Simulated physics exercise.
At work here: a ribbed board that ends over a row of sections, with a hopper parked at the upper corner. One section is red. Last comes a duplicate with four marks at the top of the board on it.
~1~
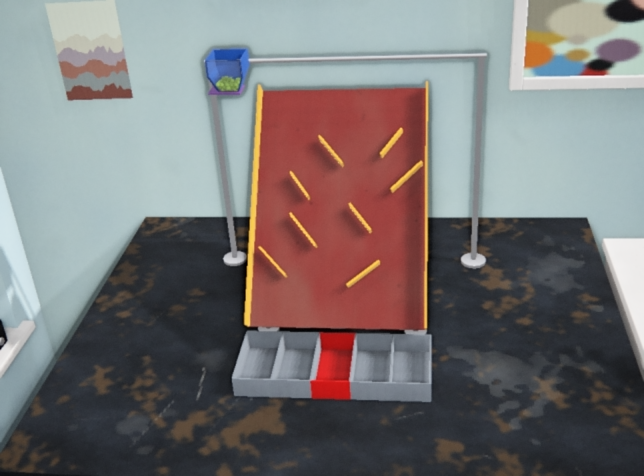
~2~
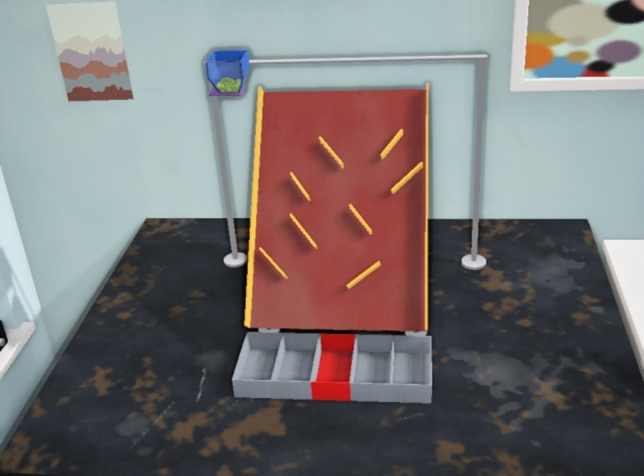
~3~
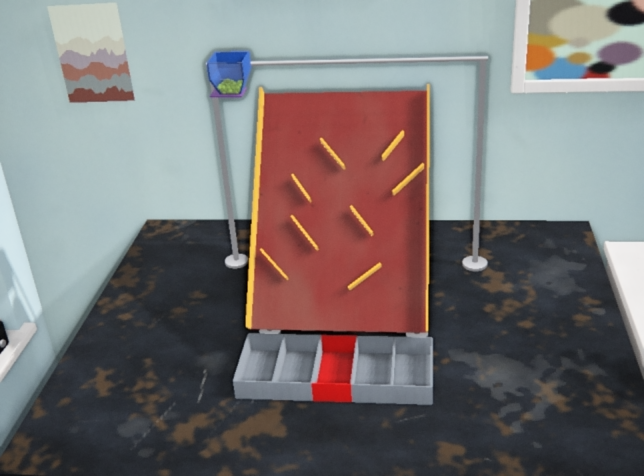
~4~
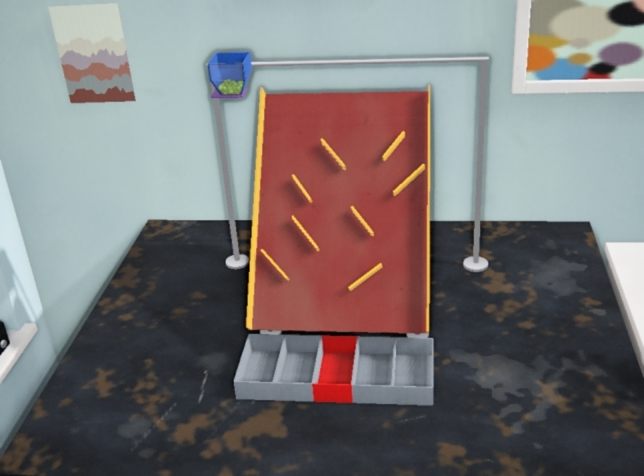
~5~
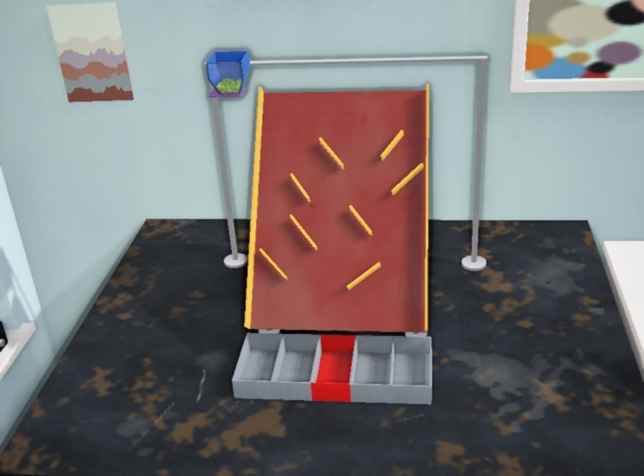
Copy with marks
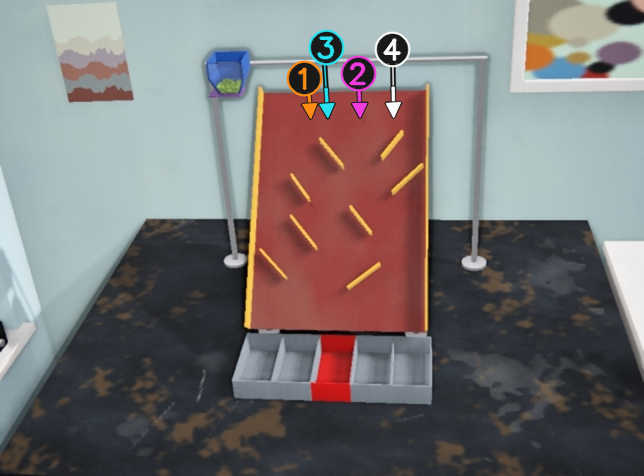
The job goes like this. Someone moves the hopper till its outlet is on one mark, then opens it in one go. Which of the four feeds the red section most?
Mark 1.
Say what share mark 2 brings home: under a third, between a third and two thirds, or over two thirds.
Under a third.
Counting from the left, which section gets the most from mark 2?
The fifth from the left.
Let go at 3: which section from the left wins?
The fifth from the left.
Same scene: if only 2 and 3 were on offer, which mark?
3 it is.
On the marked copy, mark 1 meets the board at (310, 113); mark 2 meets the board at (359, 112); mark 3 meets the board at (327, 112); mark 4 meets the board at (393, 112).
For mark 1, roughly half in the red section, roughly a third in other sections, about a tenth outside the box.
For mark 2, about a tenth in the red section, the larger part in other sections, about a tenth outside the box.
For mark 3, roughly a quarter in the red section, roughly two thirds in other sections, about a tenth outside the box.
For mark 4, roughly a quarter in the red section, the larger part in other sections, just a few held on the board, just a few outside the box.
